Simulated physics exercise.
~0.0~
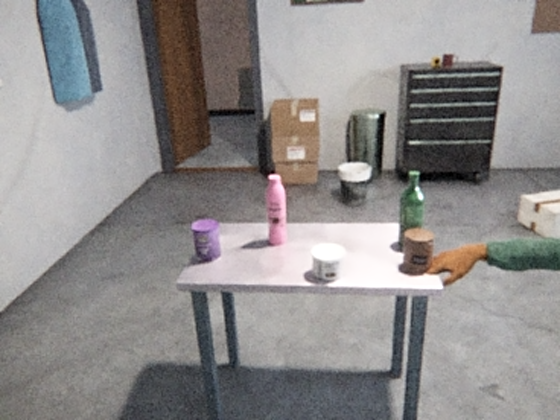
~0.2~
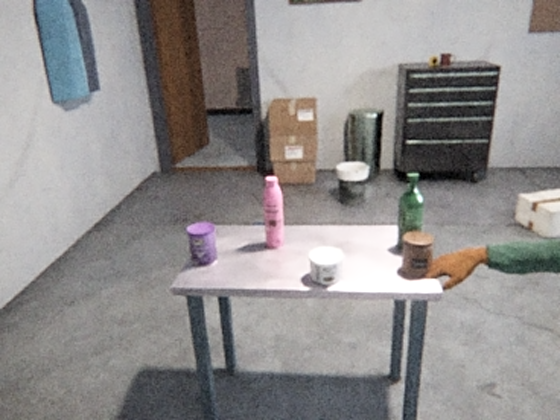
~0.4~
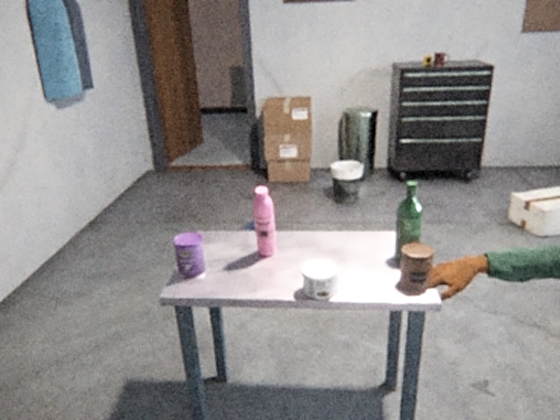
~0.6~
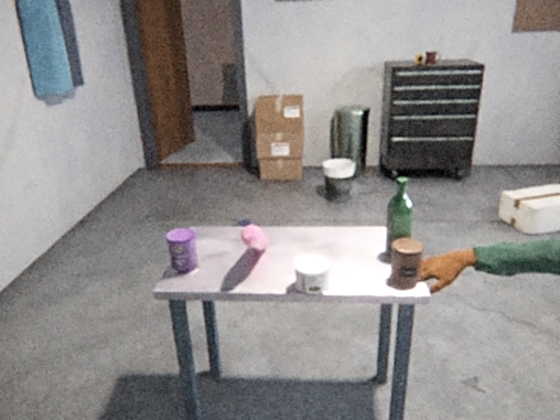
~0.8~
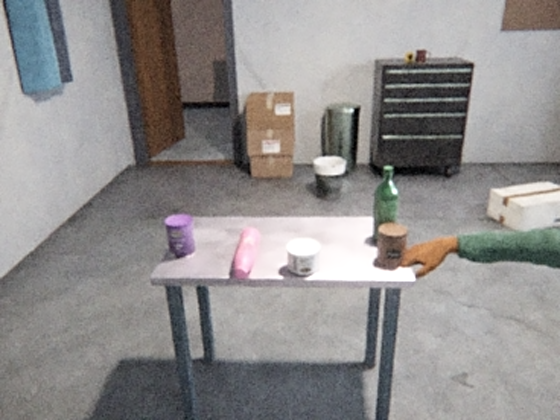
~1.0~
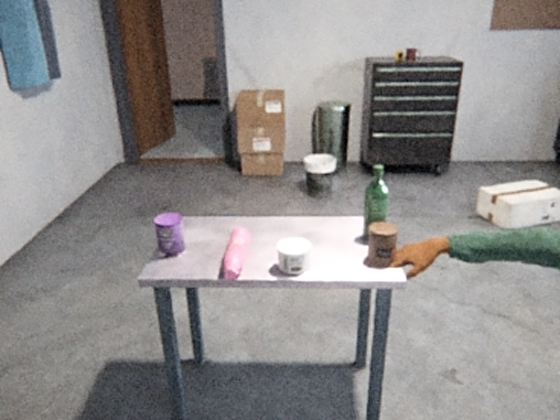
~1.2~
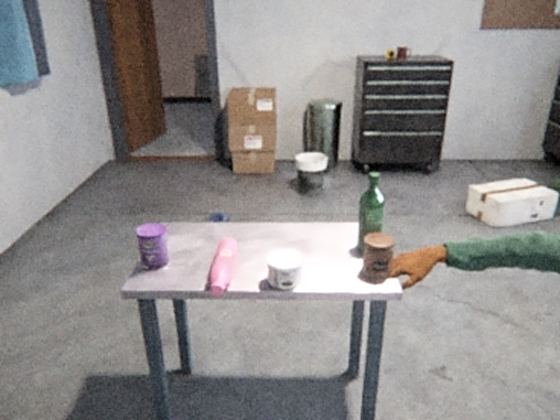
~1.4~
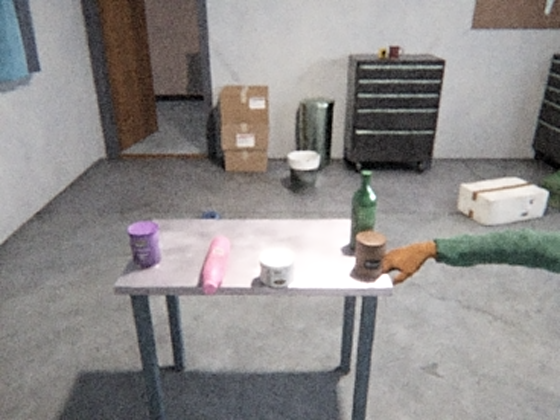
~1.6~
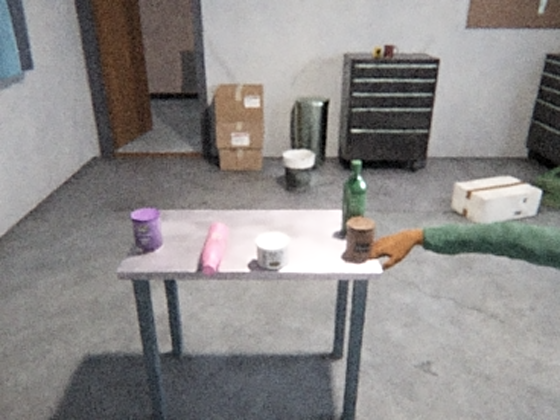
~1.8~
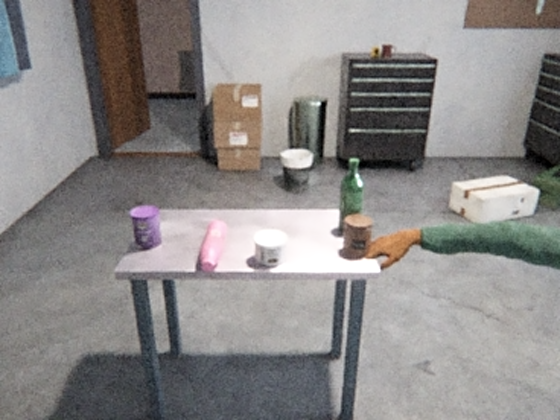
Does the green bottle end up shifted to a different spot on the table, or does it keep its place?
The green bottle keeps its place on the table, still standing behind the brown jar near the right end.
The clip opens on a small table in a grey room, with a purple tin, a pink bottle, a white tub, a green bottle and a brown jar on top, and a hand at its right edge. The table shifts a little towards us, and the pink bottle starts to lean. As the table goes back, the bottle topples towards us and lands on its side. The table comes forward and back once more while the view drifts slightly right. At the end the pink bottle lies on the tabletop, and the other four things remain in place.
